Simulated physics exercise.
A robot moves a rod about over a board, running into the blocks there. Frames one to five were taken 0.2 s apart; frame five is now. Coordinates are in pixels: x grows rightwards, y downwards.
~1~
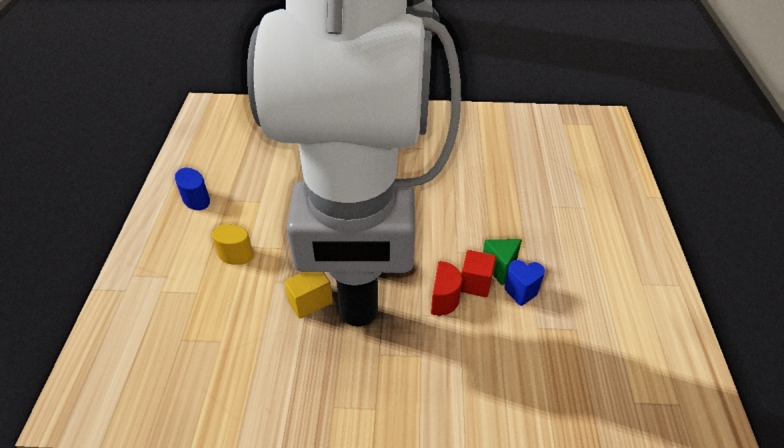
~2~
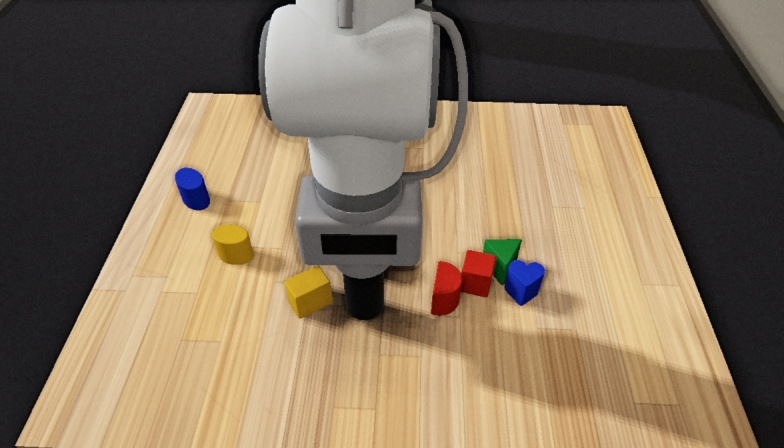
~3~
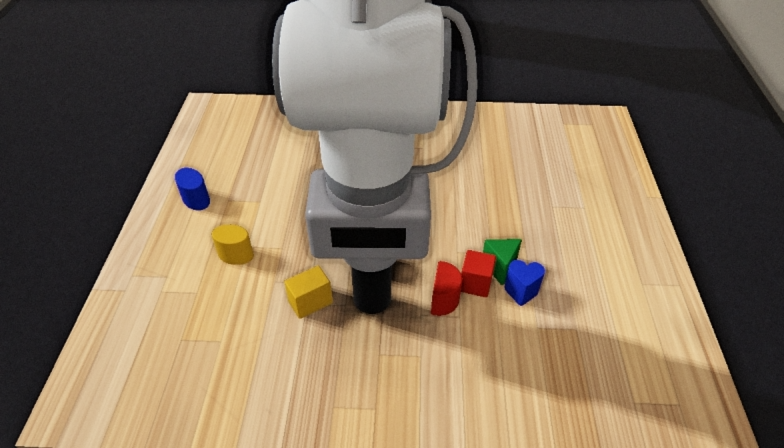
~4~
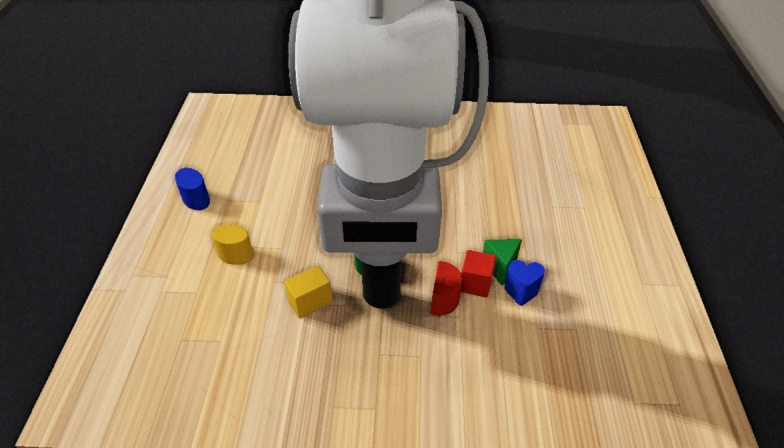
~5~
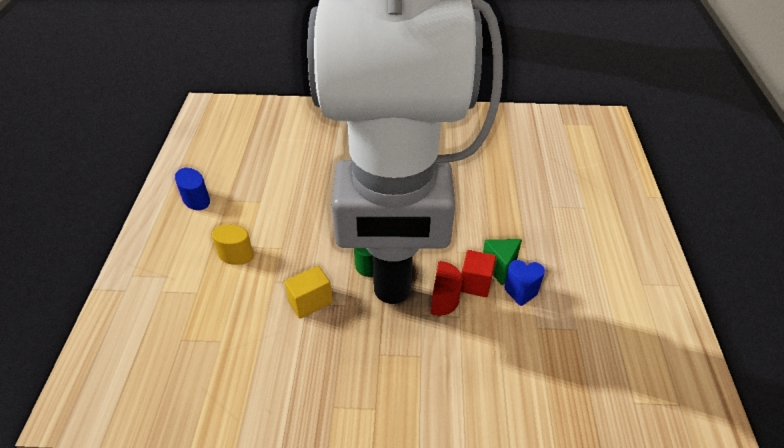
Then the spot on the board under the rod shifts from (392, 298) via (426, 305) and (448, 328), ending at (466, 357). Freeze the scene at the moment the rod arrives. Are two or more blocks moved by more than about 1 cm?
Answer: No.
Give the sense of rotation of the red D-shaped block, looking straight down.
Twists anticlockwise.
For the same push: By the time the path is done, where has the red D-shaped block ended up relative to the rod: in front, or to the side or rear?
The rod loses it on the way.
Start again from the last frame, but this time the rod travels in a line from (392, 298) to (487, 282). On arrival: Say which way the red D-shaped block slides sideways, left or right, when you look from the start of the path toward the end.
Sideways, to the right.
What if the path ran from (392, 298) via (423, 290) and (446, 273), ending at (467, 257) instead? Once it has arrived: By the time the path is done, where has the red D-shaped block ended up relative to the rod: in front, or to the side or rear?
My guess is it ends up beside or behind the rod.
What follows on the original path. Halfway along, rod at (440, 306); red D-shaped block at (467, 281), turned 55° anticlockwise; red square piece at (484, 259); green triangular piece at (508, 245).
At the end, rod at (468, 349); green circle in place; red D-shaped block at (467, 281), turned 55° anticlockwise; red square piece at (484, 259); green triangular piece at (508, 245).
